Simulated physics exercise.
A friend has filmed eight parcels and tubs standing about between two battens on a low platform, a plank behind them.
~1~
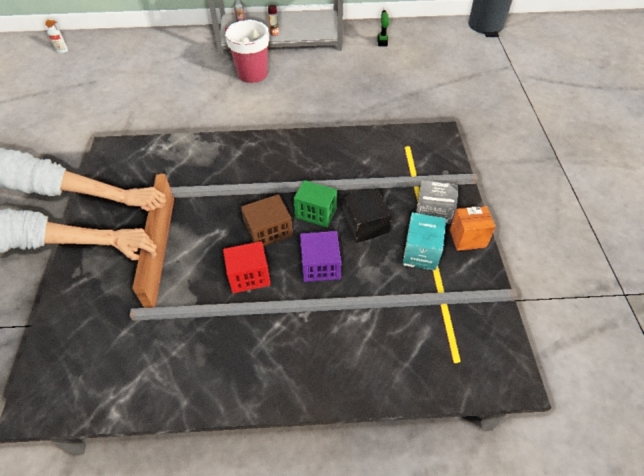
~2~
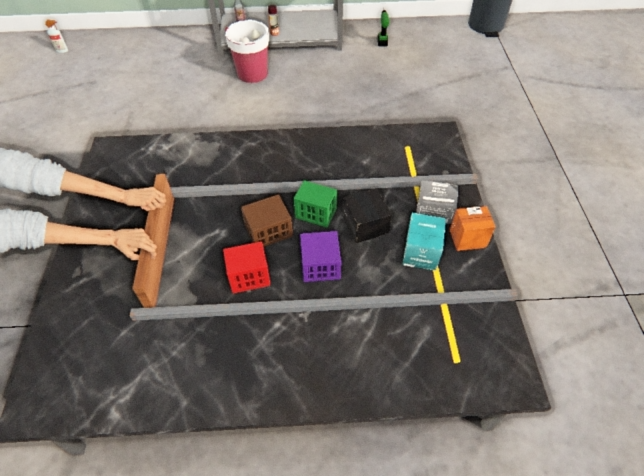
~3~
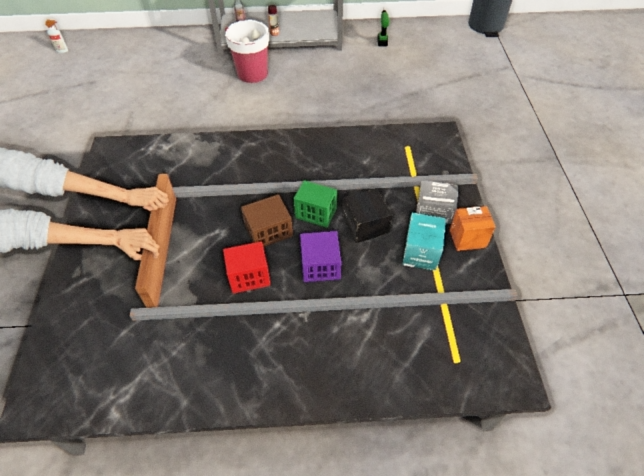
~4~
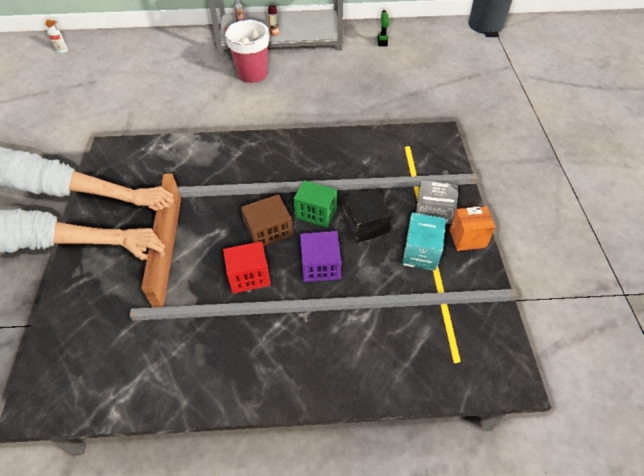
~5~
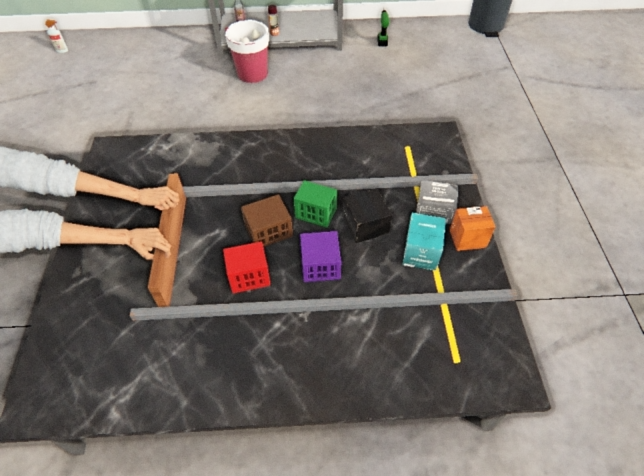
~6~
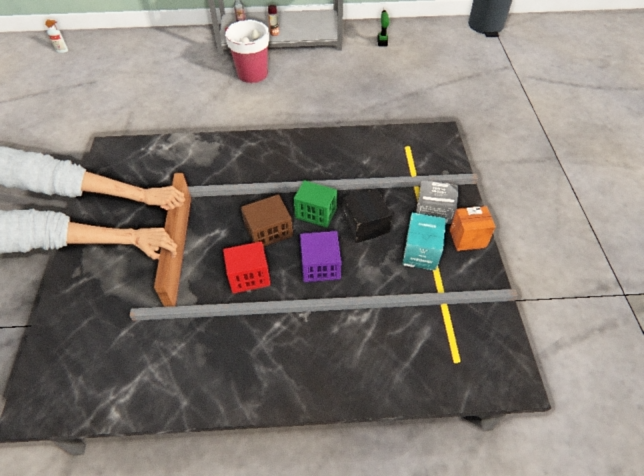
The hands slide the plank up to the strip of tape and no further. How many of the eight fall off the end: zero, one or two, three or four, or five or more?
In the end the number that fall off is three or four.
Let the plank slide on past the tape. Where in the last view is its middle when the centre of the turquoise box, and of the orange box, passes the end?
At (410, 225) for the turquoise box; at (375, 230) for the orange box.
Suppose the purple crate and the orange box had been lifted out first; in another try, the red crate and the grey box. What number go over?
First 1, then 1.
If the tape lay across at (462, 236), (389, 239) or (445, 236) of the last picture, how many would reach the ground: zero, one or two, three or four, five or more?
Taking them in turn, at least five; either one or two; five or more.
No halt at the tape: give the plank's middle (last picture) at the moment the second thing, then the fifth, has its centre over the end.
About (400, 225), then (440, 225).
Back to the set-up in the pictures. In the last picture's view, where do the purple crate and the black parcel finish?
Near (490, 245) and (475, 197).
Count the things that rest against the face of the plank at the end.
The number is 3.
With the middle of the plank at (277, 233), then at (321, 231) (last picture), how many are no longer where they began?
First 5, then 5.
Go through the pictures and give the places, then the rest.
The first frame shows orange box (472, 229); grey box (437, 202); turquoise box (424, 242); plank (156, 238); tape (428, 237).
The second frame shows grey box (437, 202); black parcel (366, 215).
The third frame shows turquoise box (424, 242); red crate (247, 268).
The fourth frame shows orange box (472, 229); green crate (316, 204).
The fifth frame shows grey box (437, 202); purple crate (320, 257).
The sixth frame shows orange box (472, 229); grey box (437, 202); turquoise box (424, 242); plank (175, 238); tape (428, 237).
A little later, none off yet; orange box at rest near (472, 229); grey box at rest near (437, 202); turquoise box at rest near (424, 242).
When it is over, the number that fall off is three or four; down, turquoise box, grey box and orange box.
